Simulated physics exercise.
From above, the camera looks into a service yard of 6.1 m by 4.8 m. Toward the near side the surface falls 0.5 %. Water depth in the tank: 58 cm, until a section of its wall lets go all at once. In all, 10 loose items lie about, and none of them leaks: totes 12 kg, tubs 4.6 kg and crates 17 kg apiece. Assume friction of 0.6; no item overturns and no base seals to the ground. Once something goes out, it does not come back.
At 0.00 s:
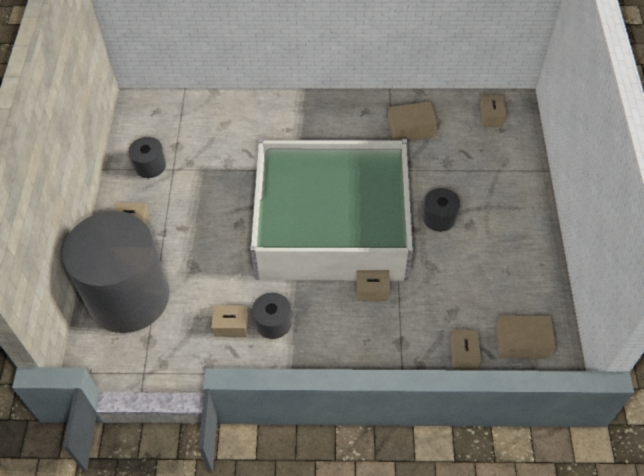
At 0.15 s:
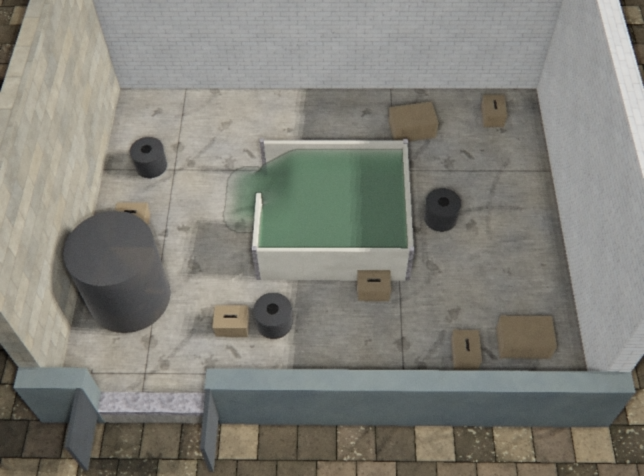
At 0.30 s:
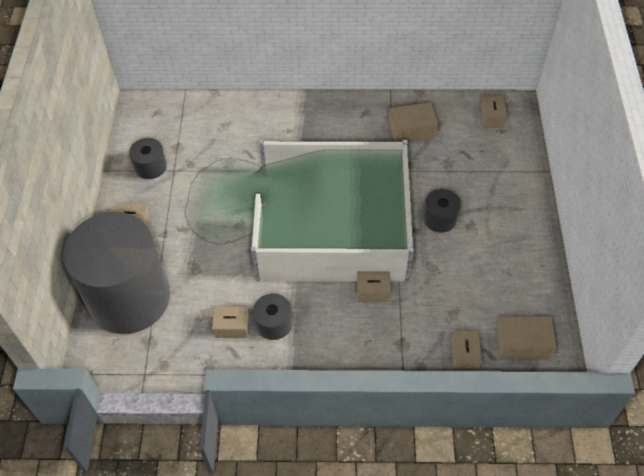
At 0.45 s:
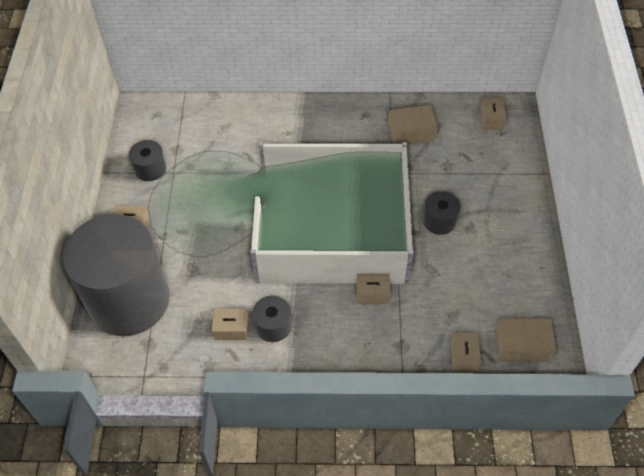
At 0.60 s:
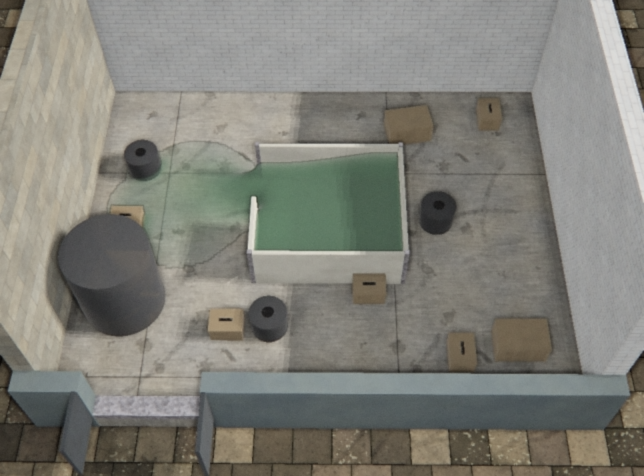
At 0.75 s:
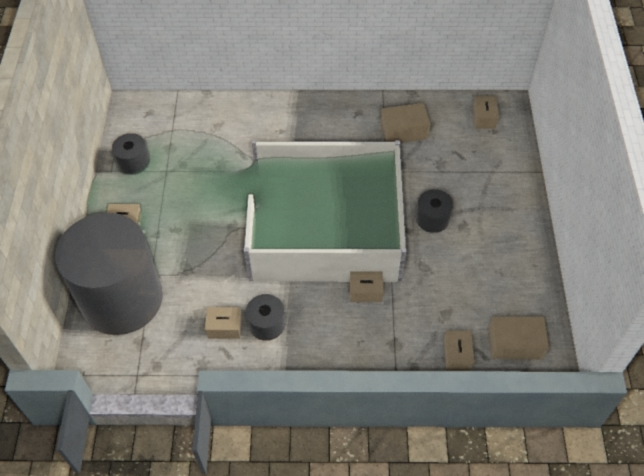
Green water poured out through the left side of a white tank in a walled yard and spread across the floor toward the left wall, nudging one dark tub slightly while the crates stayed put.
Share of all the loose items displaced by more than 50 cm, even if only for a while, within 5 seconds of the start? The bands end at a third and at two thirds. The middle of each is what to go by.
The share is in the bottom band.
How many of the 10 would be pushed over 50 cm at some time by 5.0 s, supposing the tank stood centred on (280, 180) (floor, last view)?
So the tally would be 3.
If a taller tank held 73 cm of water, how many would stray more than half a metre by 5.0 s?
In that case the number is 4.
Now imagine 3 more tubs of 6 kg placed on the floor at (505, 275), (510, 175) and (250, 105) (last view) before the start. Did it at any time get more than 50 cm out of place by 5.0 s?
Below, below, above.
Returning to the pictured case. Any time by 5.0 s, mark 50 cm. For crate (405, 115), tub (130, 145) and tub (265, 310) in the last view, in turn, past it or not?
Listed in sequence: Lower; higher; lower for the last.
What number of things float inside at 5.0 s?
The number is 1.
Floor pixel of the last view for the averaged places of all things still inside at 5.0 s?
Mean floor pixel: About (379, 252).
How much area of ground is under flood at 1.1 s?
Some 8.0 m2 of it.
After 1.1 s 1 of 10 are over 50 cm from their spots; 1 afloat.
After 2.2 s 2 of 10 are over 50 cm from their spots; 2 afloat.
After 3.5 s 1 of 10 are over 50 cm from their spots; 2 afloat.
After 5.0 s 2 of 10 are over 50 cm from their spots, and 2 have been at some point; 1 afloat.
